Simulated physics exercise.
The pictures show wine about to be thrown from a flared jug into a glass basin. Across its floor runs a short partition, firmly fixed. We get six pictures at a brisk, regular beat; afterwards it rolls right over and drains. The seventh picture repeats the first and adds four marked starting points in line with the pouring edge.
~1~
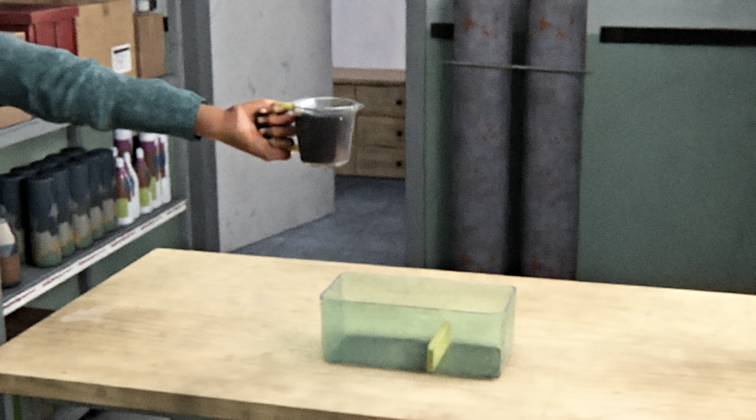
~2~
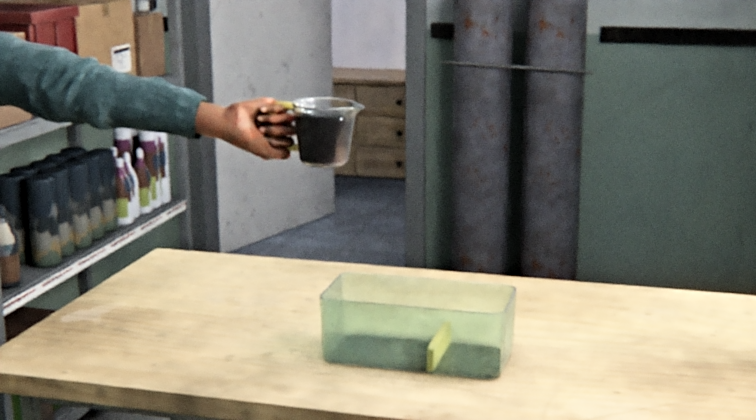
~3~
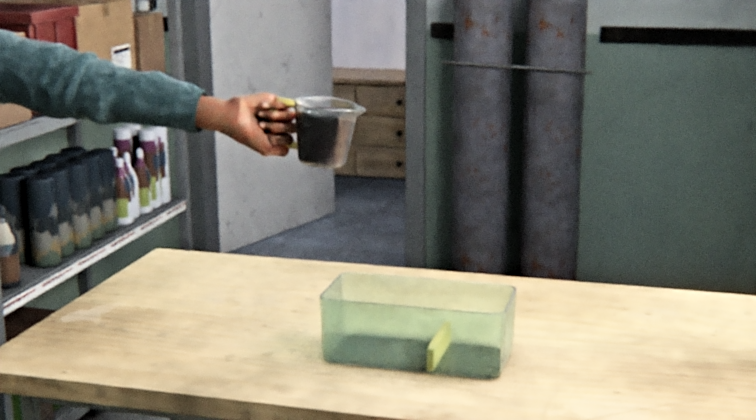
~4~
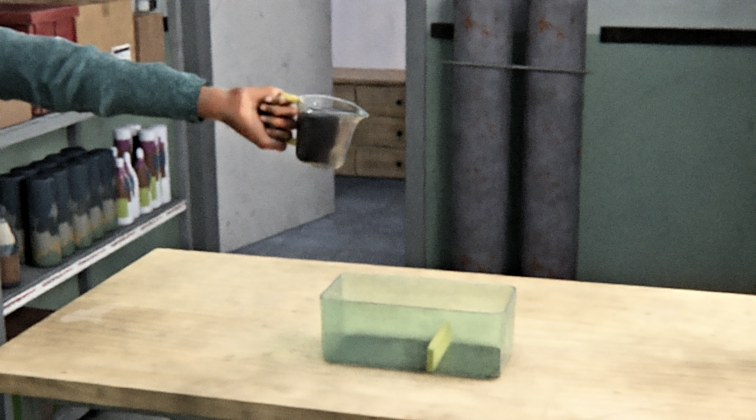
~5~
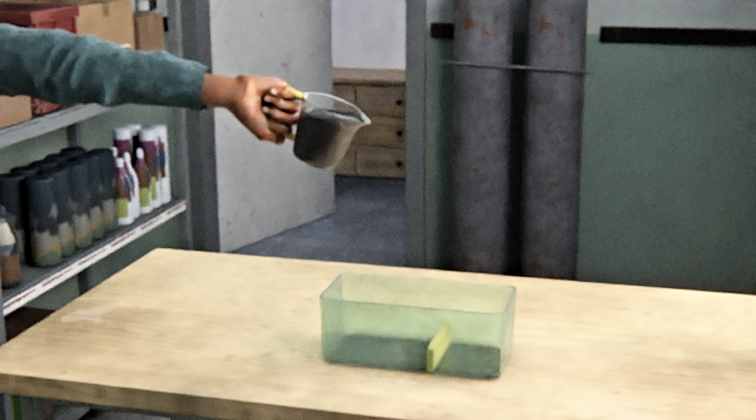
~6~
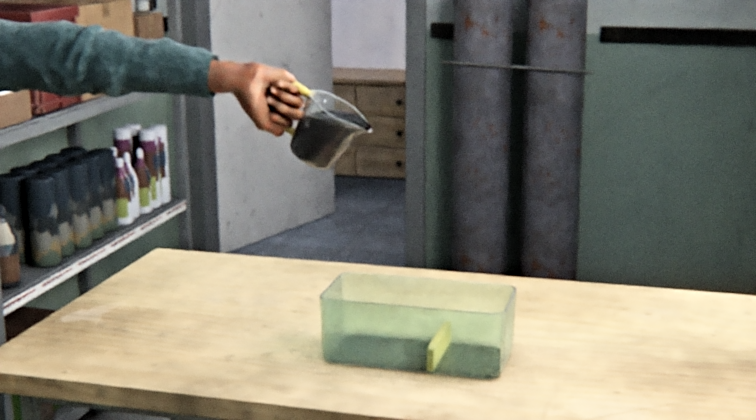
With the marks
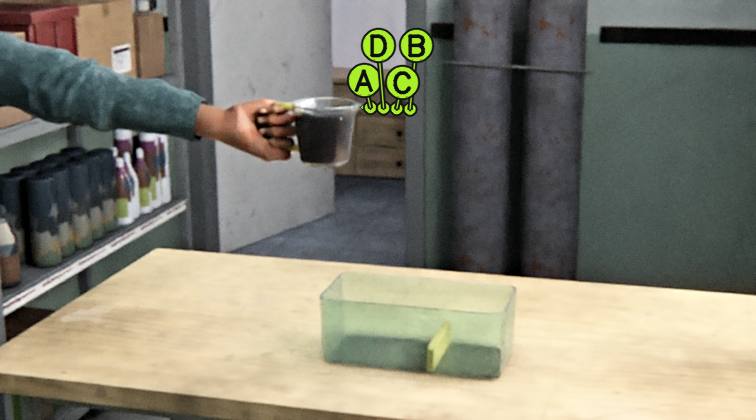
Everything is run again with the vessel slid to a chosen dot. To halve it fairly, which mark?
The best place is D.
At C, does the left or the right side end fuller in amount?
More ends on the right.
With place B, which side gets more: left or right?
More ends on the right.
On the marked copy, A at (370, 107); B at (410, 109); C at (396, 108); D at (383, 108).
If A is chosen, about 82 % ends left of the wall and 6 % right of it; 12 % is lost outside.
If B is chosen, about 12 % ends left of the wall and 84 % right of it; 4 % is lost outside.
If C is chosen, about 17 % ends left of the wall and 78 % right of it; 4 % is lost outside.
If D is chosen, about 56 % ends left of the wall and 40 % right of it; 3 % is lost outside.
